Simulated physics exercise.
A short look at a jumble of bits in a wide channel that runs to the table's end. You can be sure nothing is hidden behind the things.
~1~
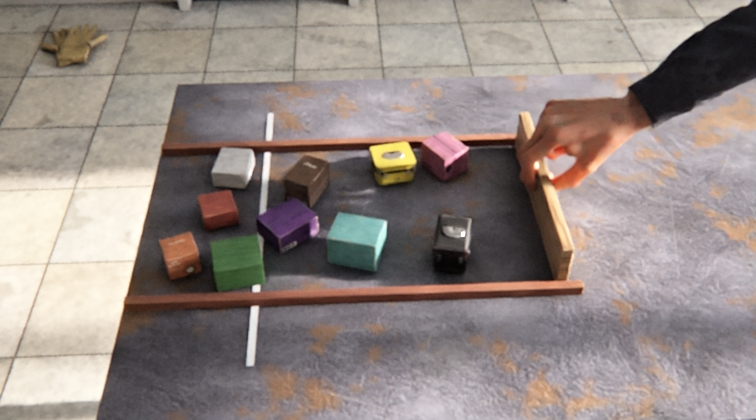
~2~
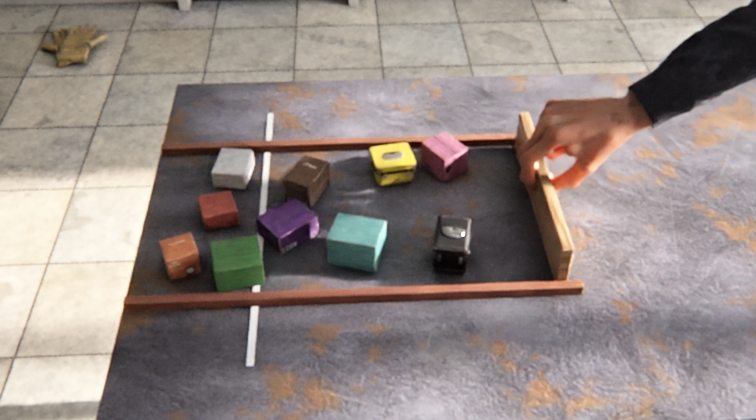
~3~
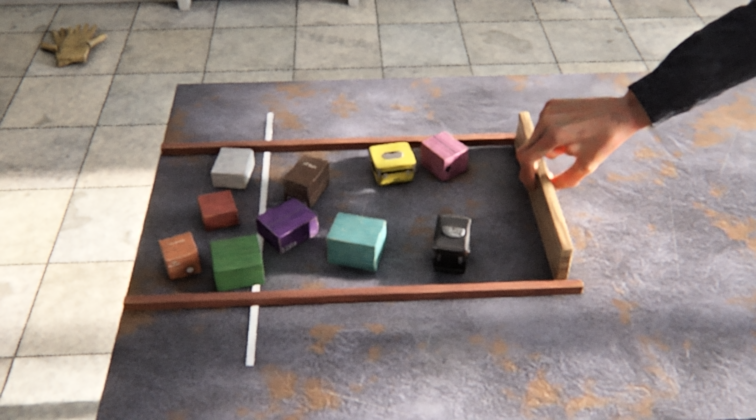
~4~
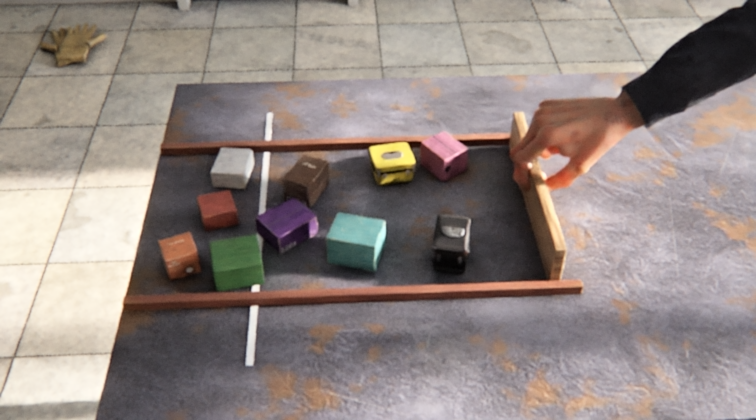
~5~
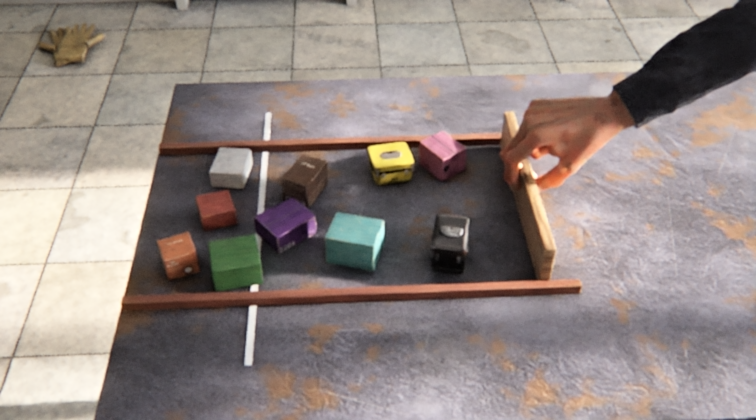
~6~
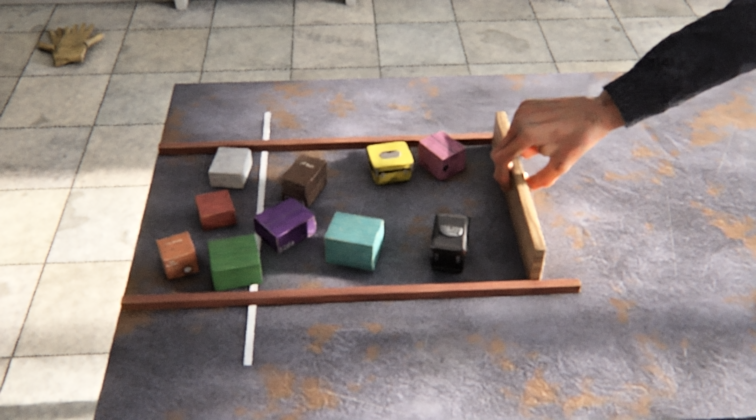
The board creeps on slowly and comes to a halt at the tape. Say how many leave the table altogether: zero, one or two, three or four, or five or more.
Pieces going over the end will number one or two.
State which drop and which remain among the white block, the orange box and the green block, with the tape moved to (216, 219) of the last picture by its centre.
The white block drops off; the orange box drops off; the green block tumbles off.
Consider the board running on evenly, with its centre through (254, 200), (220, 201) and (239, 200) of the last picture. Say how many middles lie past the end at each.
First 1, next 3, last 2.
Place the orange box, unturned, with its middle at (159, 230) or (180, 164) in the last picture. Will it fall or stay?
Results in order - still up; down.
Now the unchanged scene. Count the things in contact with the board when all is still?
The number is 4.
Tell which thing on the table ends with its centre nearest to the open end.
It's the green block.
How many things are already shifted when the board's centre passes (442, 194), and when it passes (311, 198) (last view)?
At the first spot 3, then 9.
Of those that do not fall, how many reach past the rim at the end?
I'd say 1 of them.
Soon after, none off yet; orange box at rest near (178, 256); red block at rest near (215, 210); white block at rest near (231, 168).
At rest, the number that fall off is one or two; fallen, orange box.
